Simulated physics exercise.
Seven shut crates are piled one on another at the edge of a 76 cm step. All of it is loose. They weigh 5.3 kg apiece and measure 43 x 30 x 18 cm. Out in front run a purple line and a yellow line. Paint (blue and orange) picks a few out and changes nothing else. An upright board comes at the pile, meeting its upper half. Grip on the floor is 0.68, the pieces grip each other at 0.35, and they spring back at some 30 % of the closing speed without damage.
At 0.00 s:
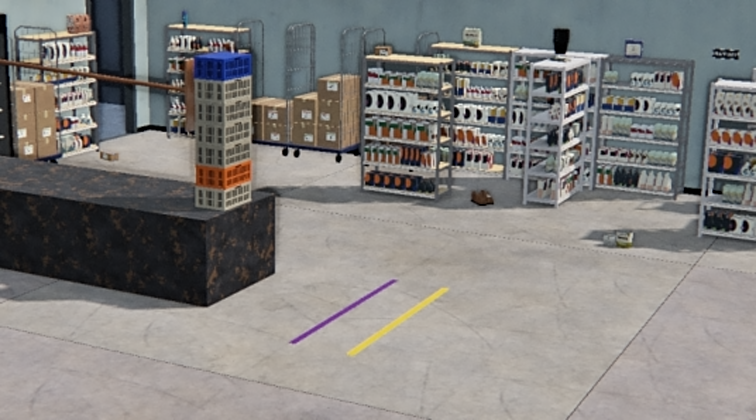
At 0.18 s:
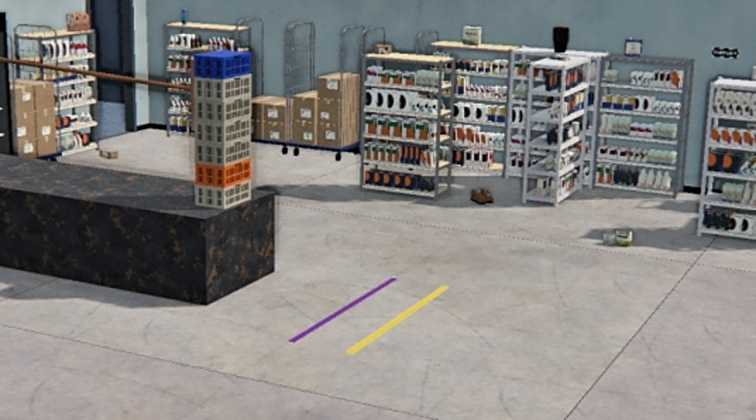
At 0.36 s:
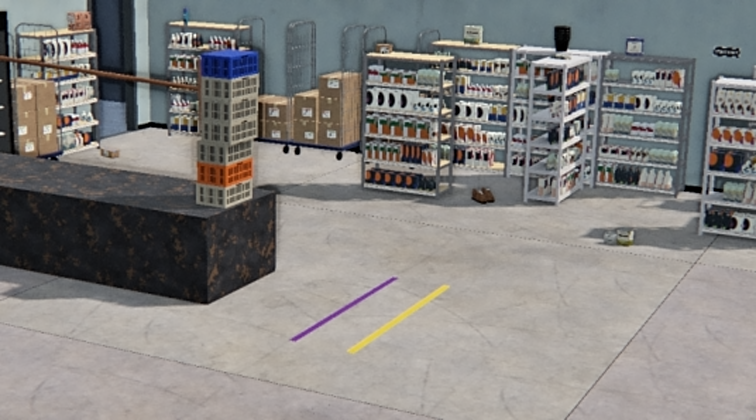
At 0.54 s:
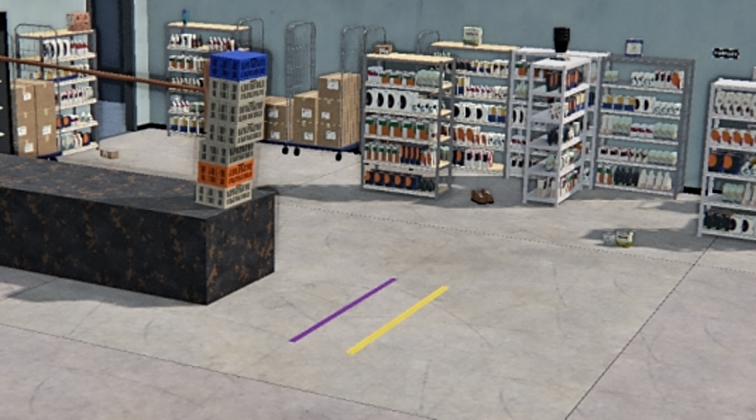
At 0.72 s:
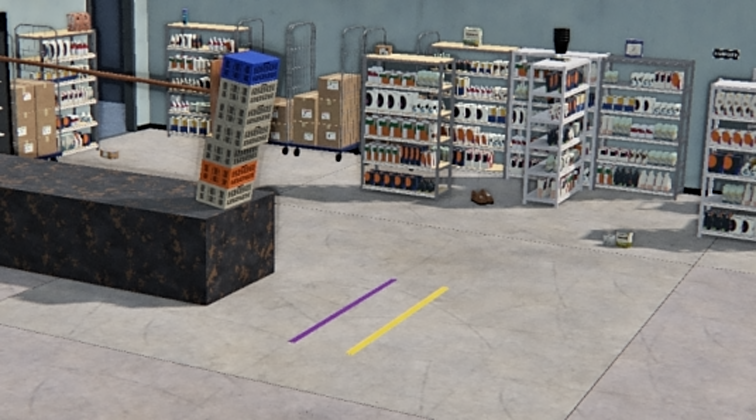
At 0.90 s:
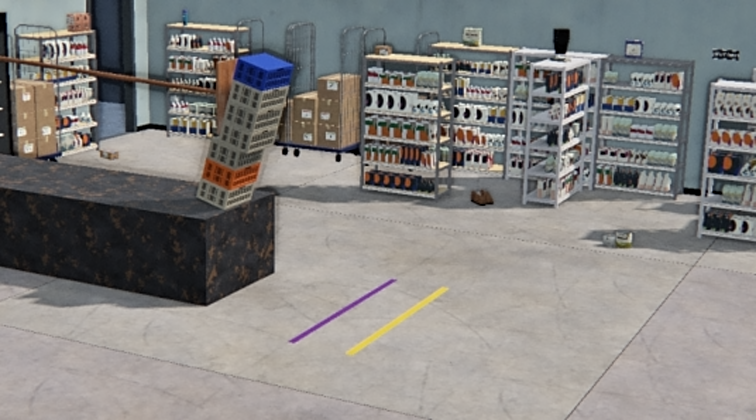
A tall stack of crates, blue on top and orange near the bottom, leaned further and further to the right on a dark step as a long board pushed its upper half from the left.
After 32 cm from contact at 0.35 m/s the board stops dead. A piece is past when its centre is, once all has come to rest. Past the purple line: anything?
Something gets past the purple line.
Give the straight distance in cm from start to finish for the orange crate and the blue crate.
About: Orange 100, blue 250.
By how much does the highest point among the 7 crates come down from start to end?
About 170 cm.
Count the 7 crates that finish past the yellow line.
The count is 0.
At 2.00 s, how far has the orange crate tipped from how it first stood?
Roughly 10°.
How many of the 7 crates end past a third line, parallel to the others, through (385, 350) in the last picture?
0 of them.
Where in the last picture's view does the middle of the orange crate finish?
Near (257, 282).
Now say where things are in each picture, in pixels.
In the first frame (each place is the centre of the face we see best), board (186, 87) 7 cm short; purple line, near end, (304, 336); yellow line, near end, (361, 347); orange crate (210, 177); blue crate (209, 69); all in place.
Board (192, 85) 7 mm short; blue crate (209, 67), in the second frame.
Board (199, 85) 56 mm in; blue crate (216, 67) moved 6 cm; 4 have shifted, in the third frame.
Board (205, 87) 12 cm in; blue crate (224, 68) tilted 4°; orange crate (212, 175) tilted 4°; 7 have shifted, in the fourth frame.
Board (211, 88) 18 cm in; blue crate (237, 71) tilted 9°; orange crate (215, 175) tilted 9°; 7 have shifted, in the fifth frame.
Board (217, 89) 24 cm in; purple line, near end, (303, 335); yellow line, near end, (360, 347); blue crate (250, 75) tilted 16°; orange crate (218, 174) tilted 16°; 7 have shifted, in the sixth frame.
By 1.10 s, none of the 7 crates past the purple line, 7 disturbed; blue crate tilted 26°, 9 cm lower; orange crate tilted 26°.
By 1.36 s, none of the 7 crates past the purple line, 7 disturbed; blue crate tilted 51°, 40 cm lower; orange crate tilted 51°.
By 1.66 s, 2 of the 7 crates past the purple line; orange crate on its side; blue crate on its side.
By 2.00 s, 2 of the 7 crates past the purple line; blue crate tilted 51°, 1.79 m lower; orange crate tilted 9°, 93 cm lower.
When it is over (3.3 s), 2 of the 7 crates past the purple line; blue crate on its side; orange crate 95 cm lower. The farthest middle lies 48 cm beyond that line. In pixels of the last frame, middles, blue crate near (400, 300), orange crate near (257, 282).
